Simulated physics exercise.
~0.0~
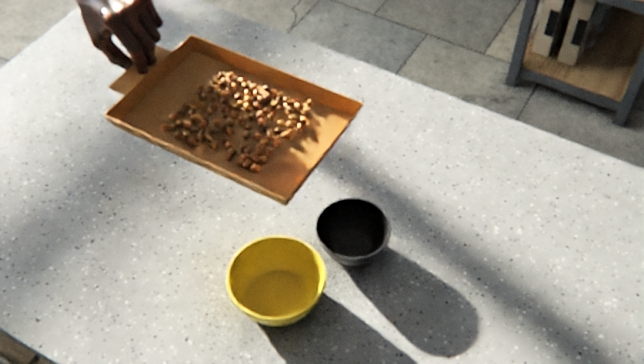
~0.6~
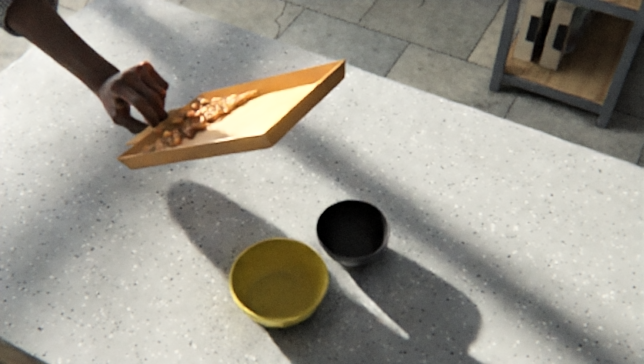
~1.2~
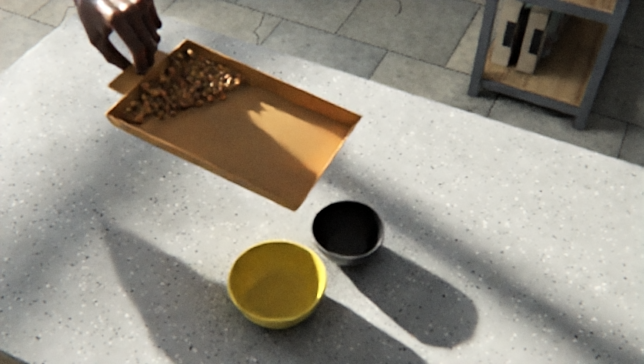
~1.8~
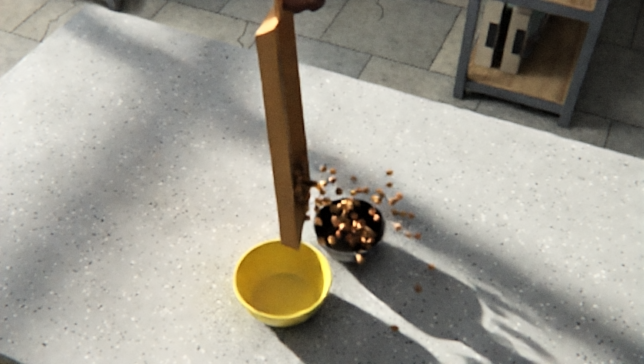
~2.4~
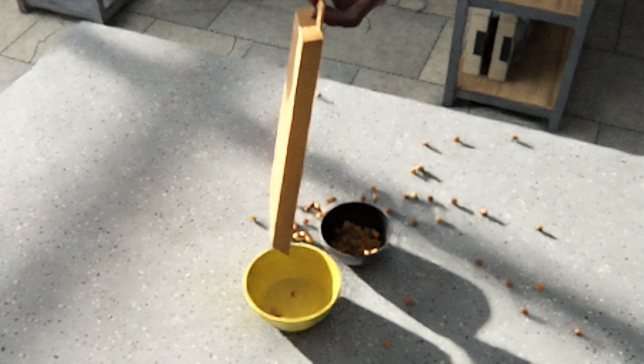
A hand tilts a tray, levels it, then tips chickpeas into the black bowl and outside.
